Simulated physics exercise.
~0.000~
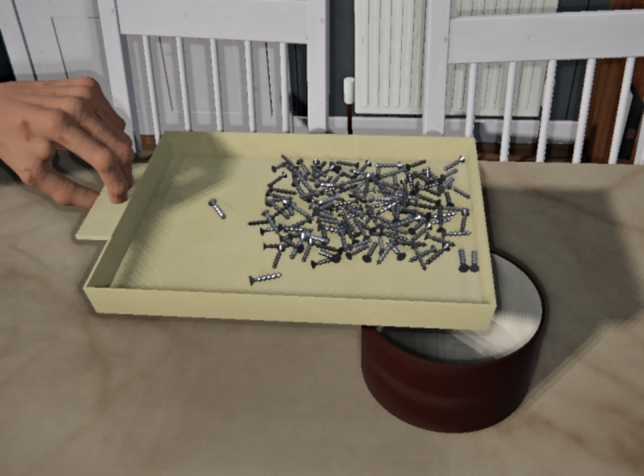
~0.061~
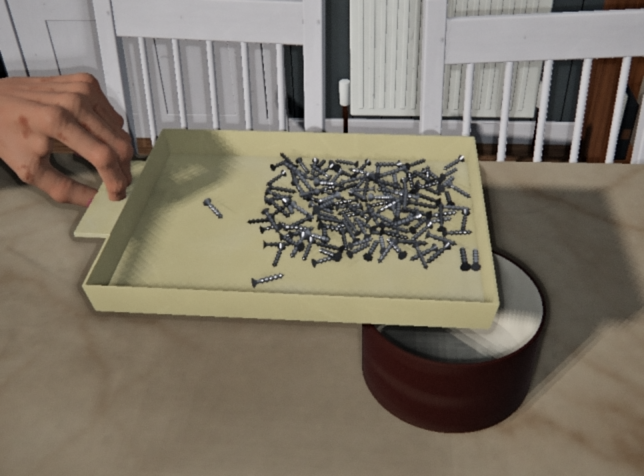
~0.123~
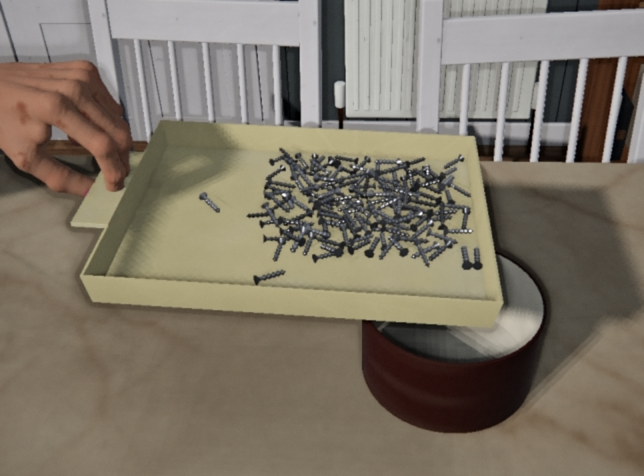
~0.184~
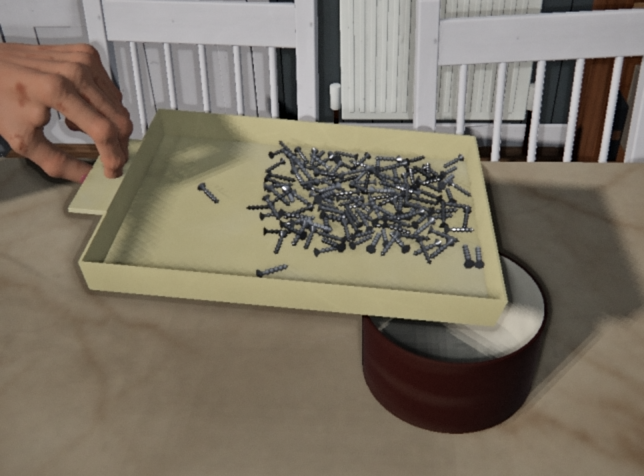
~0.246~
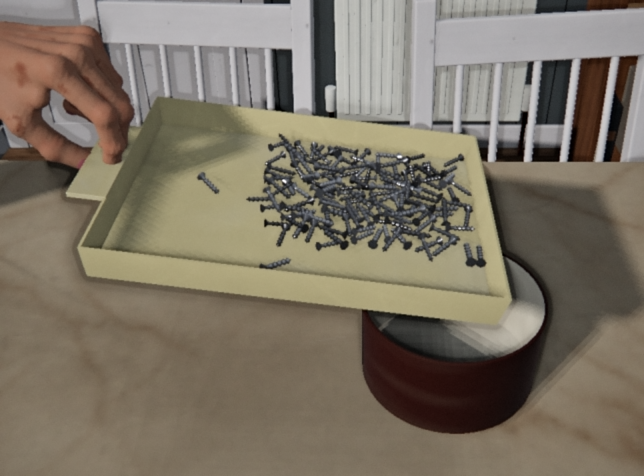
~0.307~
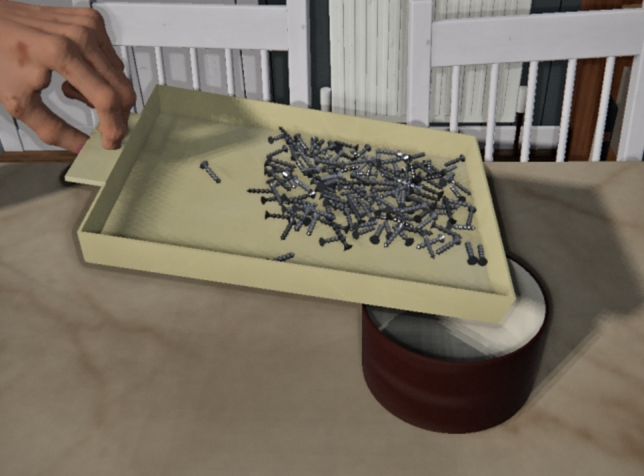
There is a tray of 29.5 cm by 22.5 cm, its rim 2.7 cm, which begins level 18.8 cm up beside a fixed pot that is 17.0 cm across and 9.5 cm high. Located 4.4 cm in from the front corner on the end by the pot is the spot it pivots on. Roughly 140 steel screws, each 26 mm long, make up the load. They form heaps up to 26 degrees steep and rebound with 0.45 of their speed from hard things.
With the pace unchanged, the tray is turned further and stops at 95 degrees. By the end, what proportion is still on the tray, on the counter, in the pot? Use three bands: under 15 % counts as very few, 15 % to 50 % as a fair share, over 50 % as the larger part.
Tray: Very few; counter: A fair share; pot: The larger part.
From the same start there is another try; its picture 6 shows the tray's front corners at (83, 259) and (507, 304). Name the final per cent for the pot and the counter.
Pot 0 % / counter 100 %.
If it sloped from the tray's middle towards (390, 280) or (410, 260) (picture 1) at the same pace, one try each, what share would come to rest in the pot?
That would be close to 0 per cent and then close to 0 per cent.
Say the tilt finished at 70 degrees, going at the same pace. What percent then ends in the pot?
Estimate: Roughly 10 percent.
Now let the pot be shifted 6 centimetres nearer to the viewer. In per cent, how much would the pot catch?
I'd say some 35 per cent would end up there.
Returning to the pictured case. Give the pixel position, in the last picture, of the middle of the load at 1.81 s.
Expected load position: Near (480, 197).
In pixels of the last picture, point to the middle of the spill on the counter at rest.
At rest, its centre lies at about (532, 313).
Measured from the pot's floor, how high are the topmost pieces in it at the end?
It stands at some 2.0 cm.
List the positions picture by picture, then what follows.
The first picture shows tray tilt 0 degrees, front corners at (90, 286) and (490, 302); middle of the pieces at (356, 215); pot at (452, 298).
The second picture shows tray tilt 1 degrees, front corners at (89, 283) and (493, 301); middle of the pieces at (356, 214).
The third picture shows tray tilt 3 degrees, front corners at (87, 273) and (497, 299); middle of the pieces at (356, 210).
The fourth picture shows tray tilt 5 degrees, front corners at (85, 260) and (501, 298), lowest corner right back; middle of the pieces at (357, 206).
The fifth picture shows tray tilt 8 degrees, front corners at (85, 245) and (505, 296), lowest corner right back; middle of the pieces at (358, 201).
The sixth picture shows tray tilt 11 degrees, front corners at (85, 230) and (509, 295), lowest corner right back; middle of the pieces at (359, 196); pot at (454, 296). The tray's pace is about 45 degrees a second.
After 1.21 s, tilt 50 degrees; the tray holds 100 %, the pot 0 %.
Then, at 1.81 s, tilt 76 degrees; the tray holds 90 %, the pot 0 %.
After 2.46 s, tilt 95 degrees; the tray holds 25 %, the pot 35 %.
At rest (4.3 s), tray 5 %, counter 35 %, pot 55 %.
